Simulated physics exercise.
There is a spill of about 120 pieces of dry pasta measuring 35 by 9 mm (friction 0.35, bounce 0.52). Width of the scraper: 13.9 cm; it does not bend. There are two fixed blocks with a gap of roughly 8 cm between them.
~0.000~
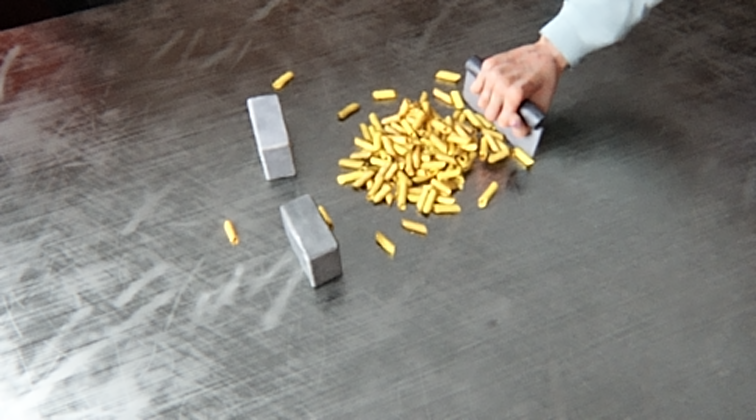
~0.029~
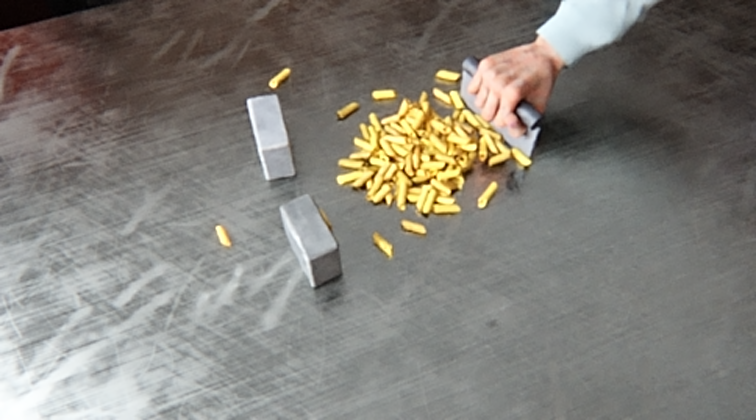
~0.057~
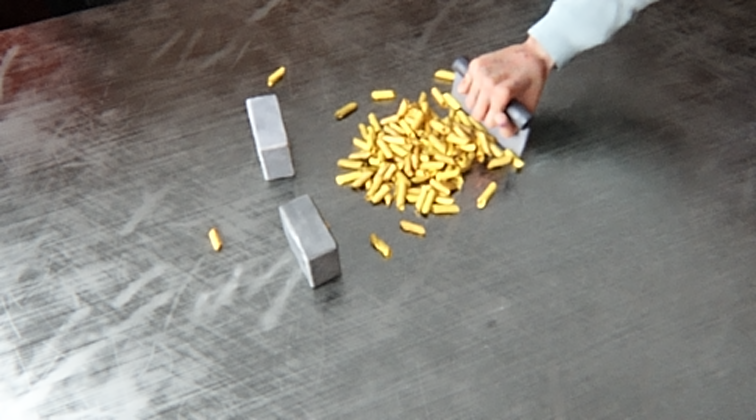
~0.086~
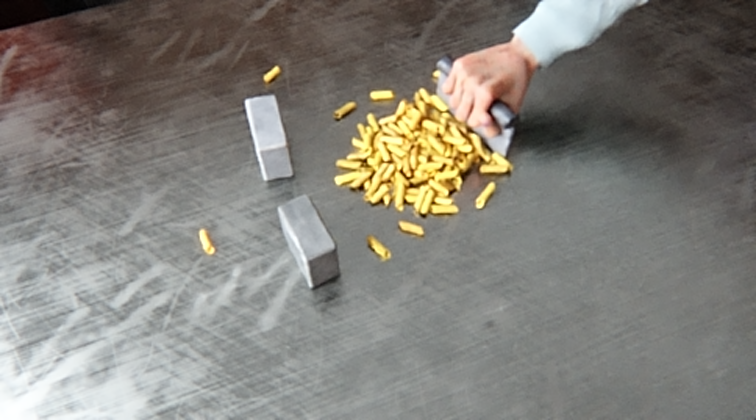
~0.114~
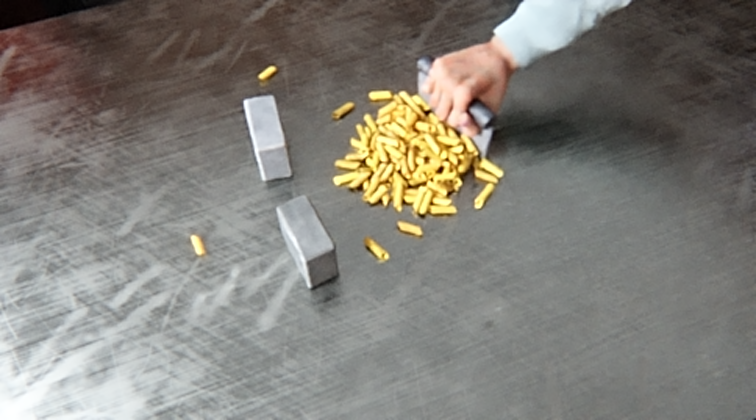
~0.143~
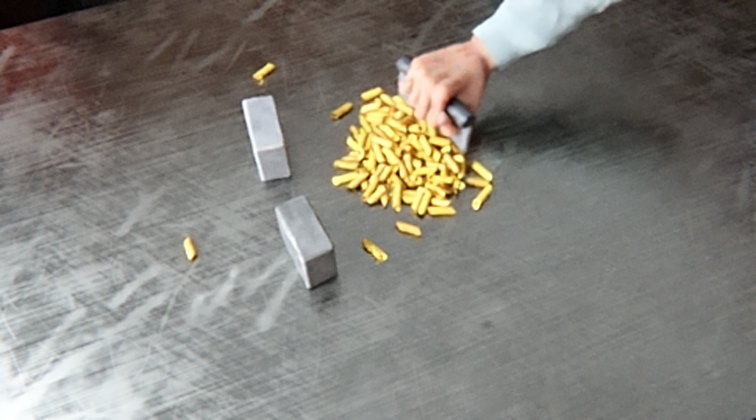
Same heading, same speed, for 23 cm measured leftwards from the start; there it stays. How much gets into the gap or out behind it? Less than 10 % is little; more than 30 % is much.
The amount is little.
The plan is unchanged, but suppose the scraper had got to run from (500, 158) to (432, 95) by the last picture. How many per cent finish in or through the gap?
10 %.
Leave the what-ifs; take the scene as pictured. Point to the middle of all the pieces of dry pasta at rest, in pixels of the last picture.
In the last picture the centre sits at about (345, 187).
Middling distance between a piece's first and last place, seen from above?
10 cm.
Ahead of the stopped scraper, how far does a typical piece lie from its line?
Some 4 cm.
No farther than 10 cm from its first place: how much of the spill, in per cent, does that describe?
60 per cent or thereabouts.
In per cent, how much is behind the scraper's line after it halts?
About 35 per cent.
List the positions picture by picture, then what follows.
In the first picture, scraper from (538, 134) to (470, 74); moved 0.0 cm; 0 pieces shifted; middle of the spill at (422, 148); block at (309, 225); block at (269, 120).
In the second picture, scraper from (535, 134) to (467, 74); moved 0.4 cm; 3 pieces shifted; middle of the spill at (421, 148).
In the third picture, scraper from (525, 134) to (458, 74); moved 1.5 cm; 17 pieces shifted; middle of the spill at (421, 148).
In the fourth picture, scraper from (509, 134) to (443, 74); moved 3.4 cm; 31 pieces shifted; middle of the spill at (419, 149).
In the fifth picture, scraper from (489, 133) to (424, 73); moved 5.8 cm; 68 pieces shifted; middle of the spill at (415, 151).
In the sixth picture, scraper from (467, 133) to (403, 73); moved 8.5 cm; 92 pieces shifted; middle of the spill at (397, 154); block at (304, 226); block at (264, 122). Its speed is about 0.91 m/s, heading 24 degrees away from the viewer.
Then, at 0.29 s, scraper 22 cm from its start, spill 20 cm wide; round the far block 10 %, held up before the blocks 90 %.
After 0.44 s, scraper 25 cm from its start, spill 24 cm wide; round the far block 10 %, held up before the blocks 90 %.
Then, at 0.57 s, scraper 25 cm from its start, spill 24 cm wide; round the far block 10 %, held up before the blocks 90 %.
In the end, at 1.4 s, in or through the gap 0 %, round the near block 0 %, round the far block 10 %, held up before the blocks 90 %.
